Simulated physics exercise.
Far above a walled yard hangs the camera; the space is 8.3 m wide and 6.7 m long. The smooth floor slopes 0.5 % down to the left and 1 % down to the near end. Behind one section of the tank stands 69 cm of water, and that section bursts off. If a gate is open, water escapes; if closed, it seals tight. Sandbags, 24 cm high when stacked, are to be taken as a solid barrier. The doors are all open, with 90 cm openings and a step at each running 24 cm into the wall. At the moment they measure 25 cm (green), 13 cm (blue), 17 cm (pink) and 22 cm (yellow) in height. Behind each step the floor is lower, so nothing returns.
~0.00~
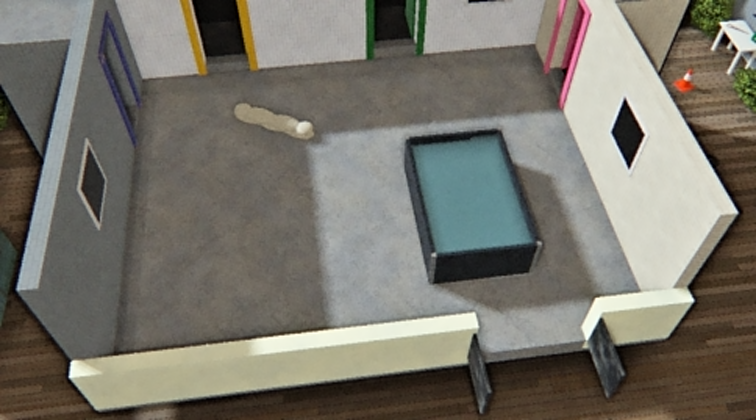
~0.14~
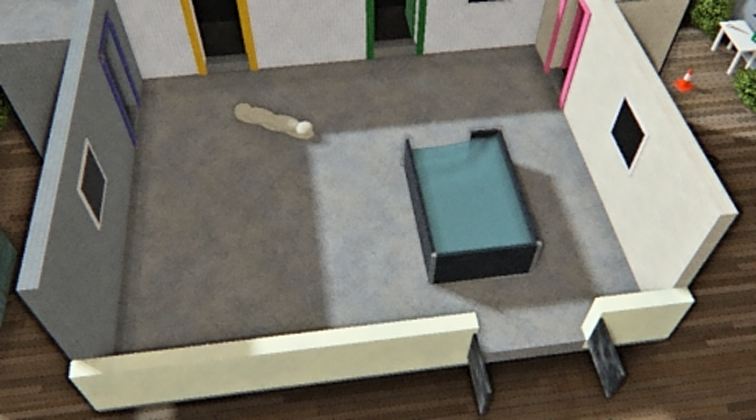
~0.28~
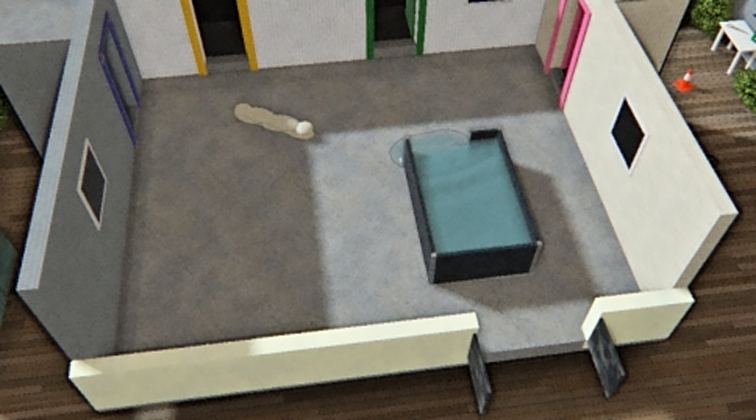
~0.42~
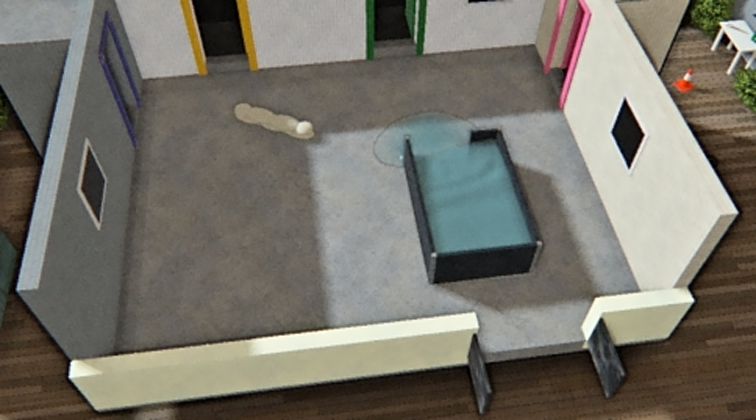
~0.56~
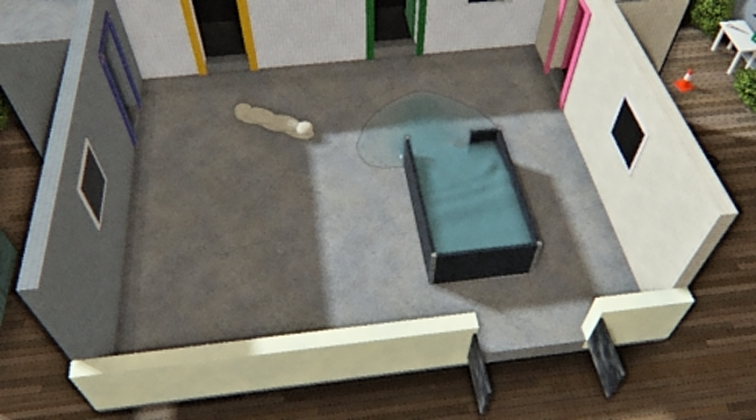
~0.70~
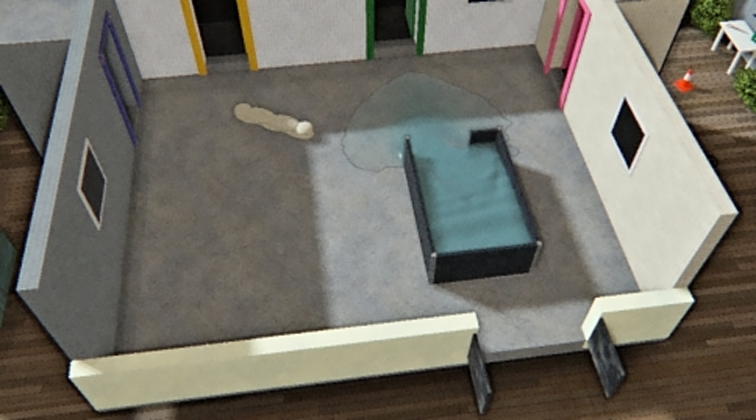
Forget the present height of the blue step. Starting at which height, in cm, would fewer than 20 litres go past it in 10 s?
Starting at roughly 13 cm.
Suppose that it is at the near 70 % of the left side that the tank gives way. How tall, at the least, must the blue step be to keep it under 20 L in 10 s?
With that break, close to 10.0 cm.
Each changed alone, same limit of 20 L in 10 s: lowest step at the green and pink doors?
Some 23 cm for green, some 8.0 cm for pink.
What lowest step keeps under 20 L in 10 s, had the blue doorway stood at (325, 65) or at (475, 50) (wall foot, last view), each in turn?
About 15 cm for the first and 14.5 cm for the second.
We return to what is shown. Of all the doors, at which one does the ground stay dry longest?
Last in order comes the blue door.
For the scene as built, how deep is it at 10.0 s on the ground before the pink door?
5.0 cm.
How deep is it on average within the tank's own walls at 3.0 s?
I'd put it near 29 cm.
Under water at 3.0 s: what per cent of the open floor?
Around 30 per cent of the free floor.
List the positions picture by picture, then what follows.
Still water, 69 cm deep, in the tank at (469, 191); the blue door at (123, 87) is dry, in the first frame.
Water pours out on the far side and has run 0.3 m, to a hidden place; about 9 cm deep outside, 69 cm at the back, in the second frame.
Water pours out on the far side and has run 0.8 m, to (419, 136); about 11 cm deep outside, 69 cm at the back, in the third frame.
Water pours out on the far side and has run 1.3 m, to (415, 116); about 8 cm deep outside, 69 cm at the back, in the fourth frame.
Water pours out on the far side and has run 1.9 m, to (413, 95); about 6 cm deep outside, 69 cm at the back, in the fifth frame.
The front is at (405, 76), 2.5 m from the gap on the far side; 5.2 m2 of floor is wet, 69 cm left at the back; the blue door at (123, 87), 5.8 m from the gap, is still 4.1 m from the nearest water, in the sixth frame.
After 1.4 s water covers 20 % of the floor, deepest (34 cm) near (428, 157); it has not reached the blue door.
After 3.0 s water covers 30 % of the floor, deepest (30 cm) near (535, 45); it has not reached the blue door.
After 10.0 s water covers 85 % of the floor, deepest (11 cm) near (111, 385); 9 cm at the blue door, 19 litres in over its 13 cm step.
At the blue door as built, the water arrived by 3.3 s and peaked near 18 cm at 4.6 s.
Run again over the same 10 s with other heights there, 36 litres in over 11 cm, 10 litres over 14.5 cm. The limit of 20 litres is kept from about 13 cm up.
